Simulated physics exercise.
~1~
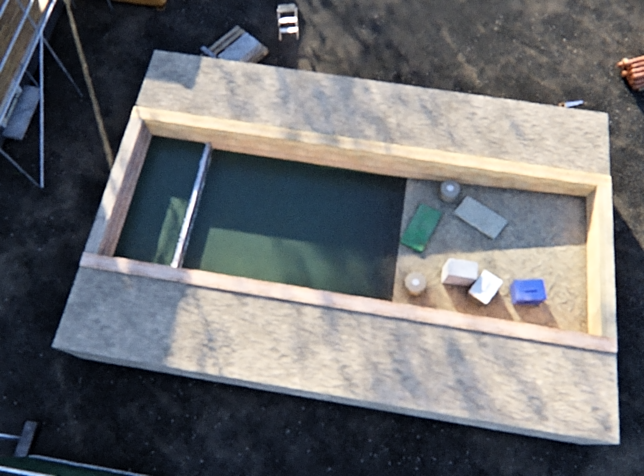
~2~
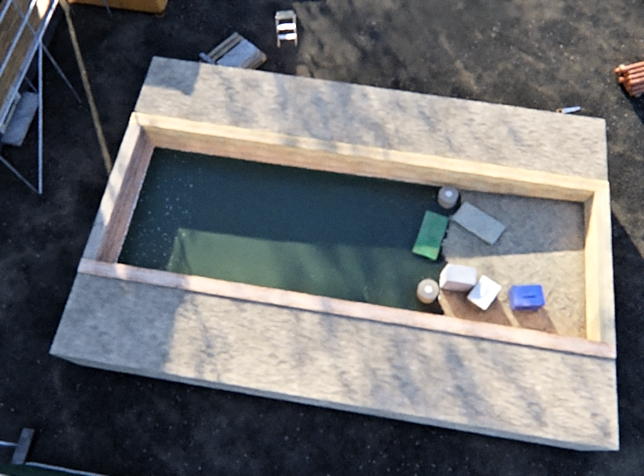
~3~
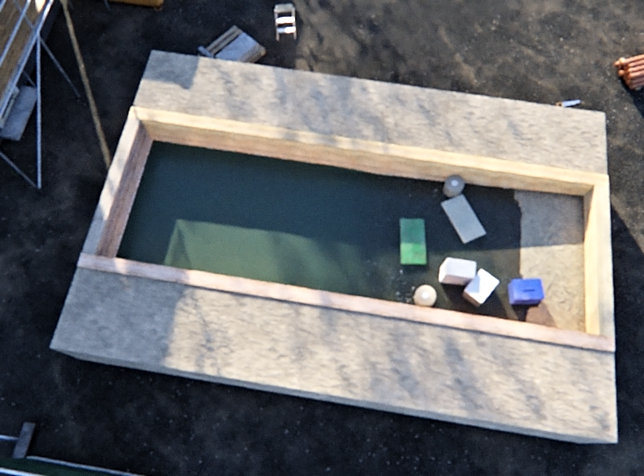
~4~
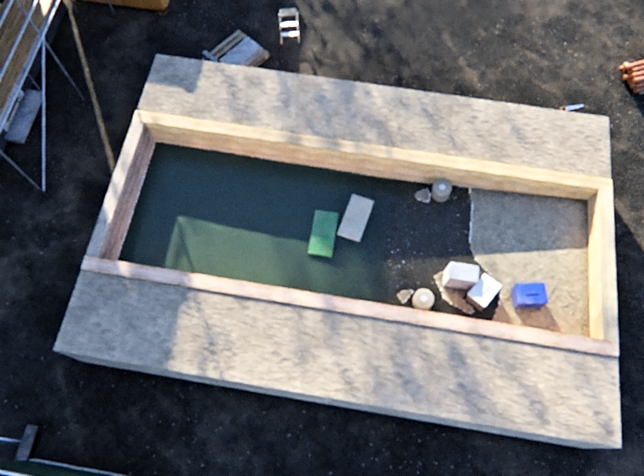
Sandy walled bay where a divider vanishes, water spreads right, and green and grey slabs drift left, the blue chest staying put.
